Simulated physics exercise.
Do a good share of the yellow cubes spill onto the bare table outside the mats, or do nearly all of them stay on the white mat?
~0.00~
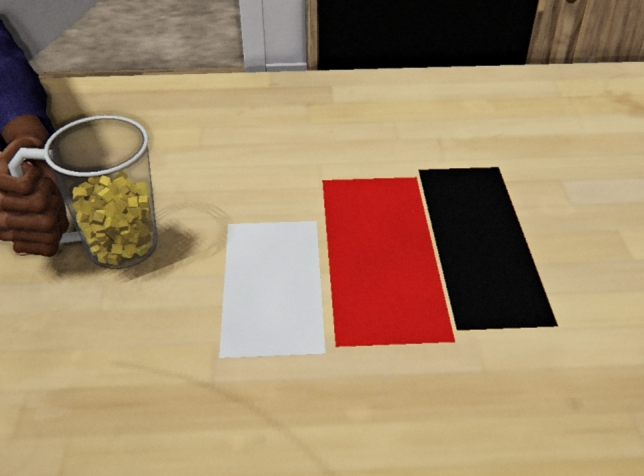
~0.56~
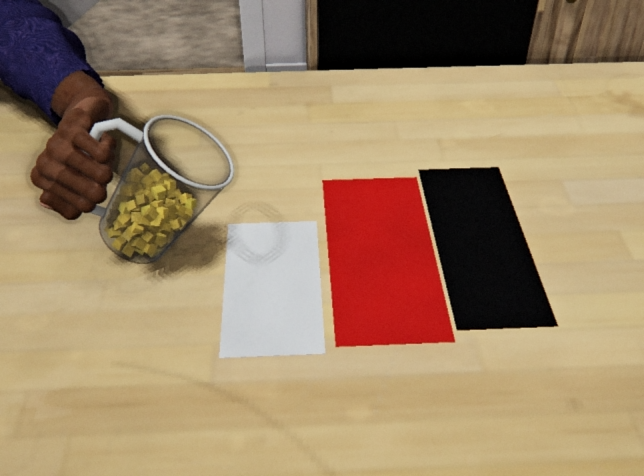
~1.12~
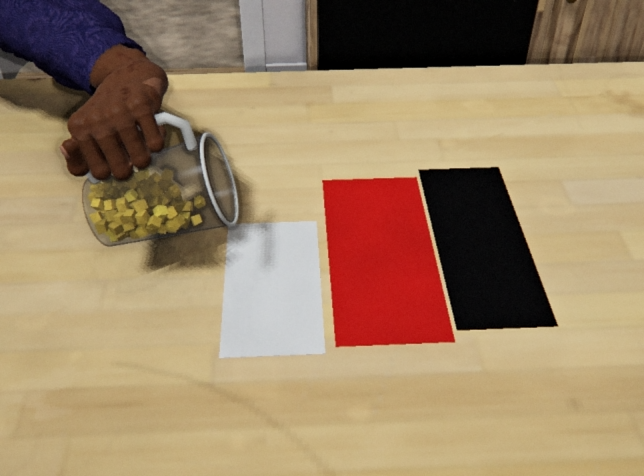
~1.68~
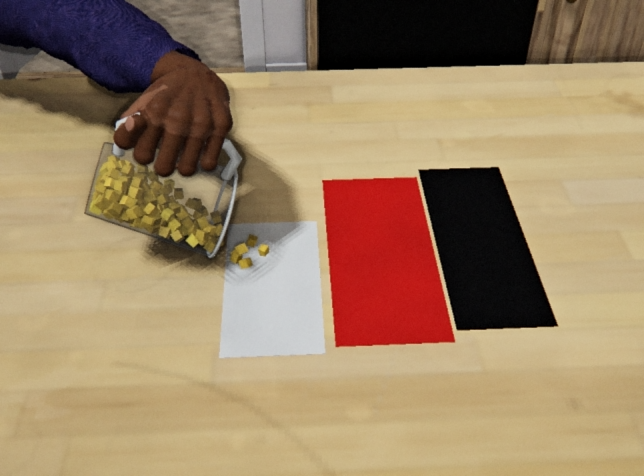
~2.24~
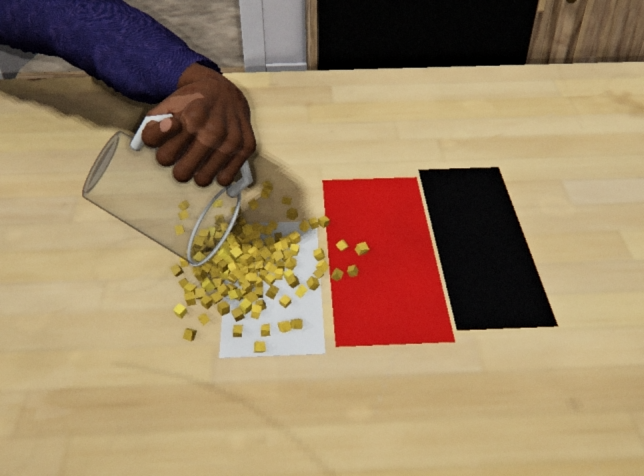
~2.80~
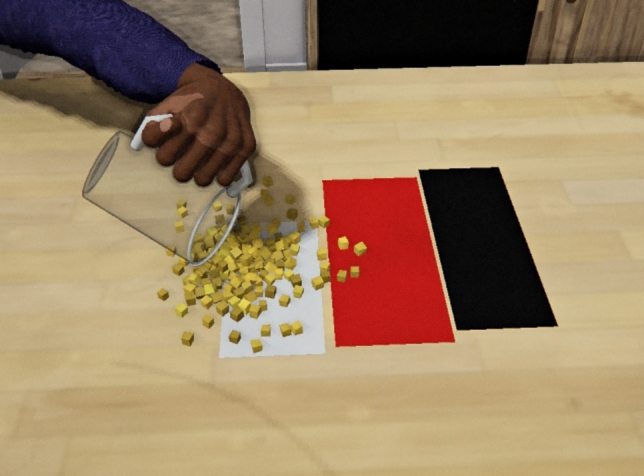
A good share of them end up on the bare table, though the largest part lies on the white mat. Only a few reach the red mat, and the black mat stays empty.
